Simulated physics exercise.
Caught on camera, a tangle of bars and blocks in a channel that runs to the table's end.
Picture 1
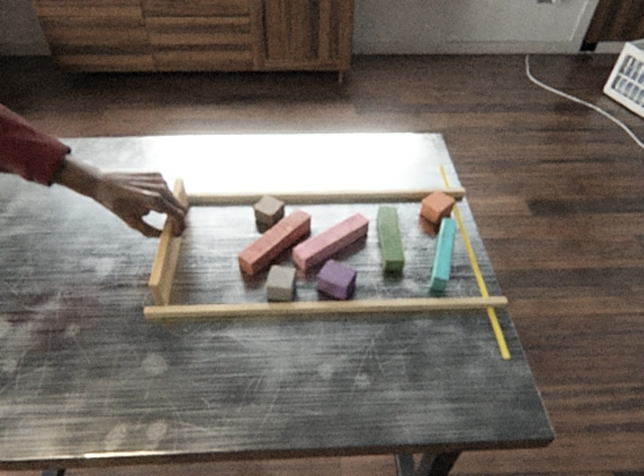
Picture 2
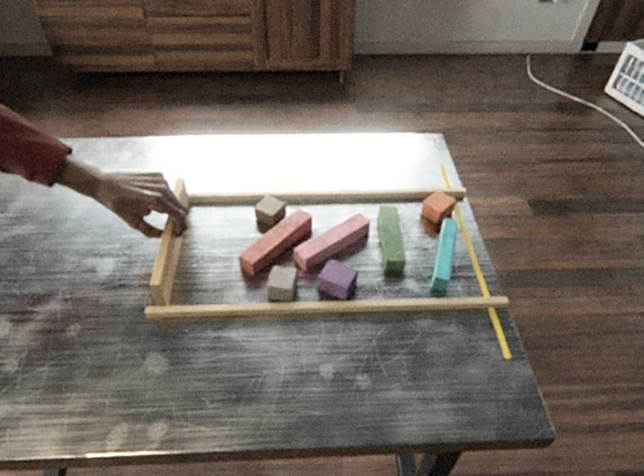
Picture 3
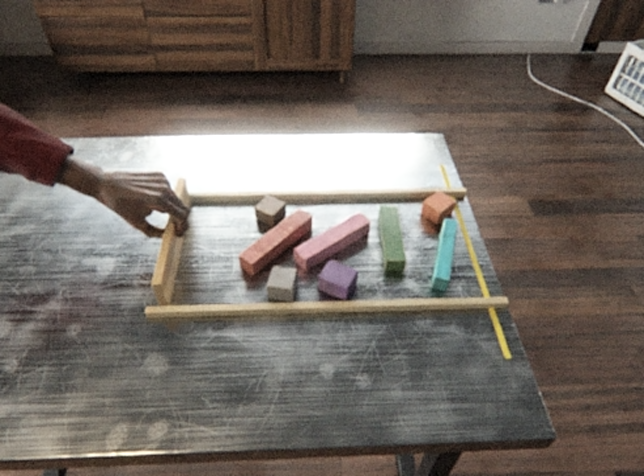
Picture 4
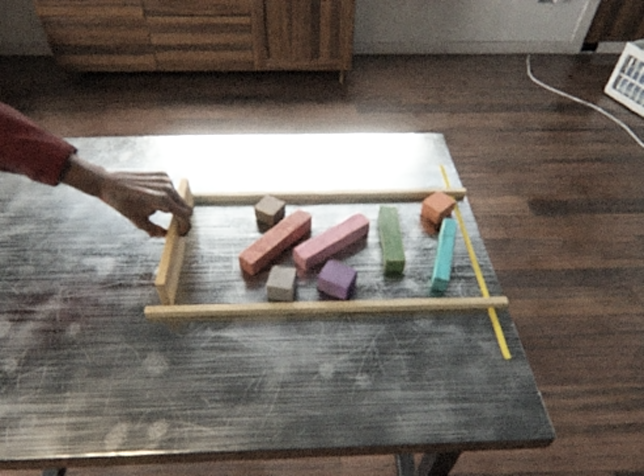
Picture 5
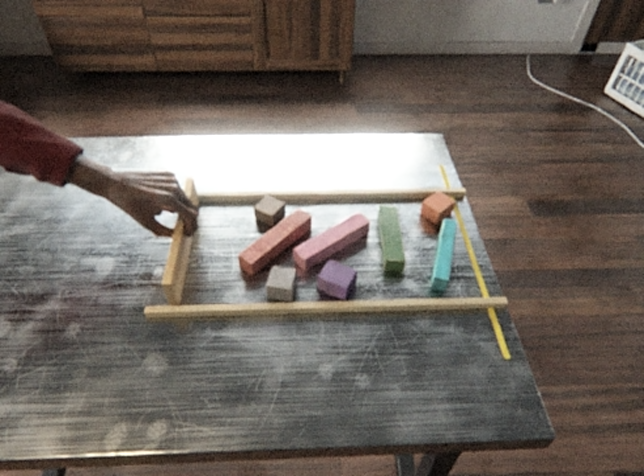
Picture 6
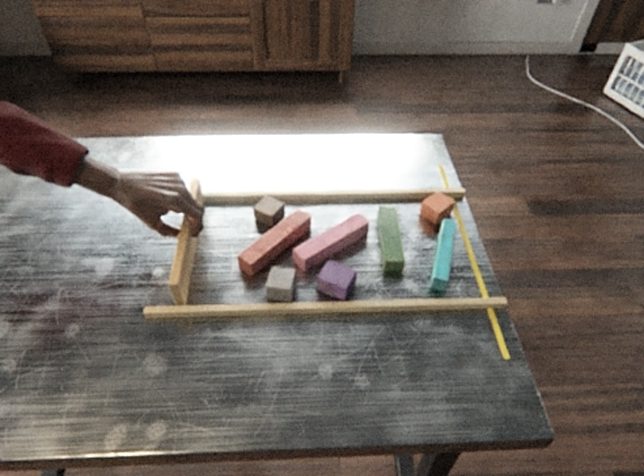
On a dark tabletop, a hand slides a wooden board slightly right toward scattered colored blocks.
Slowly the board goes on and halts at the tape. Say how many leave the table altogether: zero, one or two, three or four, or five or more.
Here the number that fall off is five or more.
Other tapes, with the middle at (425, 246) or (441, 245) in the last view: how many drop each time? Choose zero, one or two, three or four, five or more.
In that order: 1 or 2; 3 or 4.
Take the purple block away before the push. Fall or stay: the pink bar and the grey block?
The pink bar comes down; the grey block holds on.
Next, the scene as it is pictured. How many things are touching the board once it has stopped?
It touches 2.
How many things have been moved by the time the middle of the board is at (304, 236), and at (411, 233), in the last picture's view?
The counts are 5 and 8.
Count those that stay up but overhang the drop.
It comes to 2.
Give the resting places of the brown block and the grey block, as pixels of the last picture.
About (467, 202), and the other about (495, 278).
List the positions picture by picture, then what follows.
The first picture shows orange block (437, 207); turquoise stick (444, 253); green bar (390, 236); board (171, 238); tape (468, 244).
The second picture shows turquoise stick (445, 253); red bar (277, 241).
The third picture shows green bar (391, 236); board (174, 238).
The fourth picture shows orange block (438, 207); purple block (338, 280).
The fifth picture shows turquoise stick (445, 253); pink bar (333, 240).
The sixth picture shows orange block (437, 208); turquoise stick (444, 253); green bar (390, 237); board (188, 238); tape (468, 244).
Early on, none off yet; orange block at rest near (437, 208); turquoise stick at rest near (444, 253); green bar at rest near (390, 237).
A while later, none off yet; orange block at rest near (441, 207); turquoise stick moving near (451, 255); green bar travelled a little near (436, 244).
Finally, the number that fall off is five or more; lost, red bar, pink bar, purple block, green bar, turquoise stick and orange block.
